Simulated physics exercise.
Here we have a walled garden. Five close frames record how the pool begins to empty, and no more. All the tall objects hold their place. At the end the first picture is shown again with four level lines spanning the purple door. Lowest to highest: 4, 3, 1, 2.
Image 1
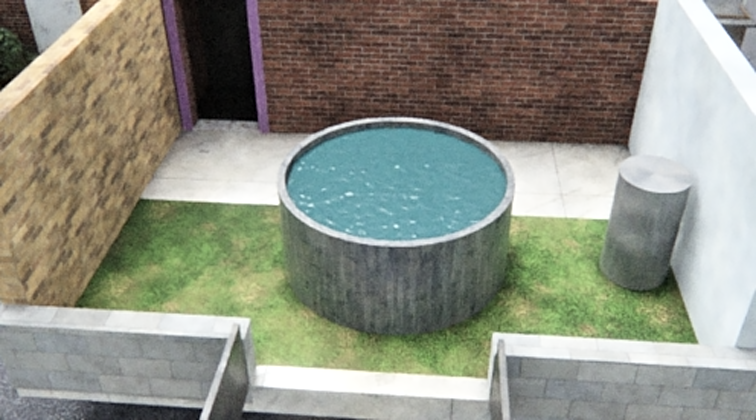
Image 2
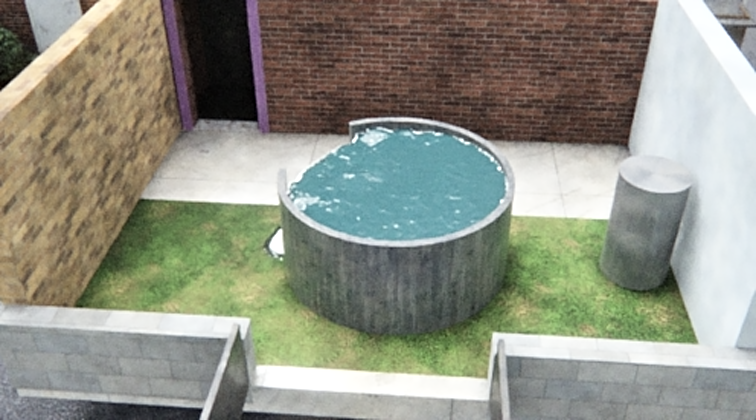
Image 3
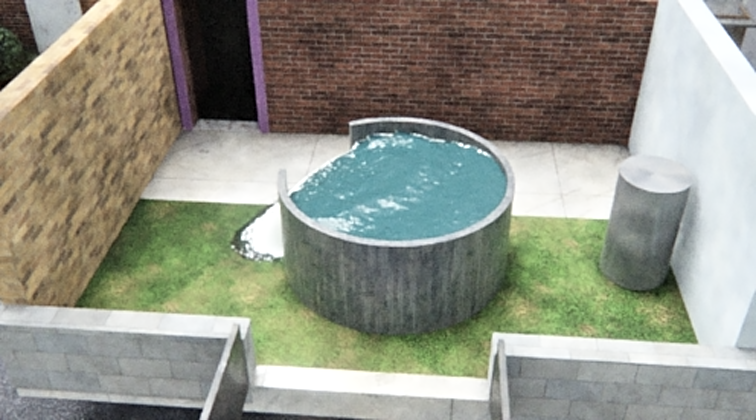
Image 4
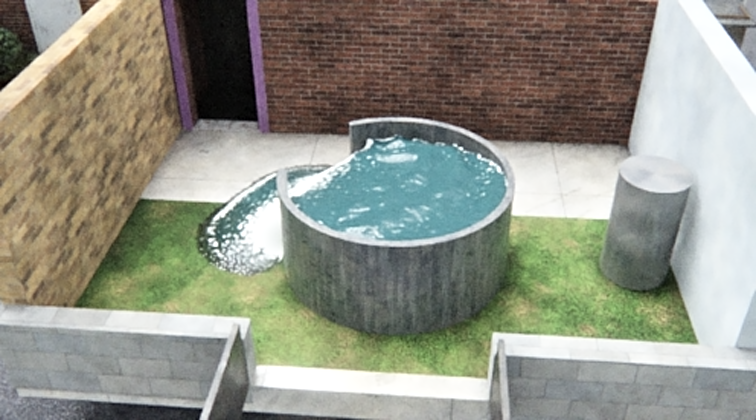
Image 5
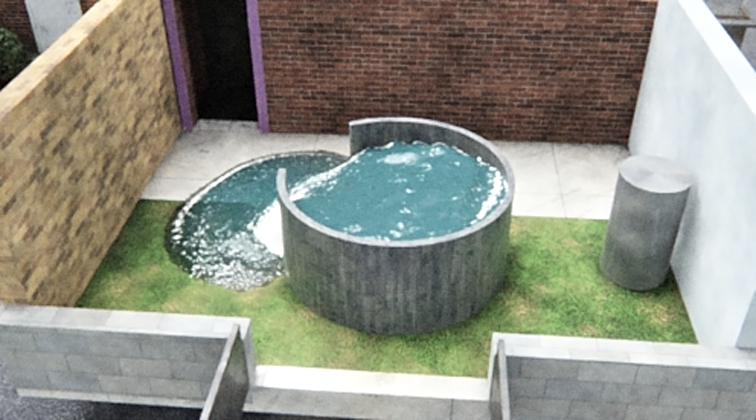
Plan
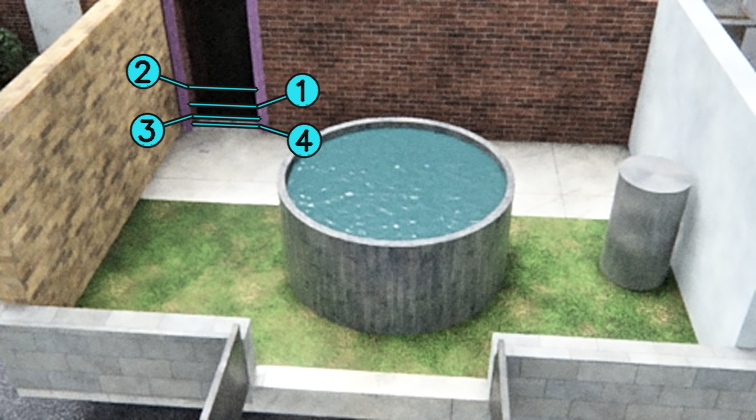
A round grey pool opens on its left side and water spreads across the grass and paving.
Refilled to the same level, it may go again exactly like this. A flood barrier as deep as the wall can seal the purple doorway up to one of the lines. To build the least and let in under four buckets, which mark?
2 is the one.
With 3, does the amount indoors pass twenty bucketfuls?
Yes, it does.
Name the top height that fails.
Here it is height 1.
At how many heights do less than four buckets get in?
One.
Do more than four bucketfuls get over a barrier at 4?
Yes.
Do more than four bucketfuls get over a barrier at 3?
Yes, that goes wrong.
On the marked copy, 1 at (223, 105); 2 at (221, 88); 3 at (225, 117); 4 at (226, 125); from the bottom up 4, 3, 1, 2.
Choosing 1, about 9 bucketfuls get in.
Choosing 2, a splash gets over, under a bucket.
Choosing 3, dozens of bucketfuls pour in.
Choosing 4, dozens of bucketfuls pour in.
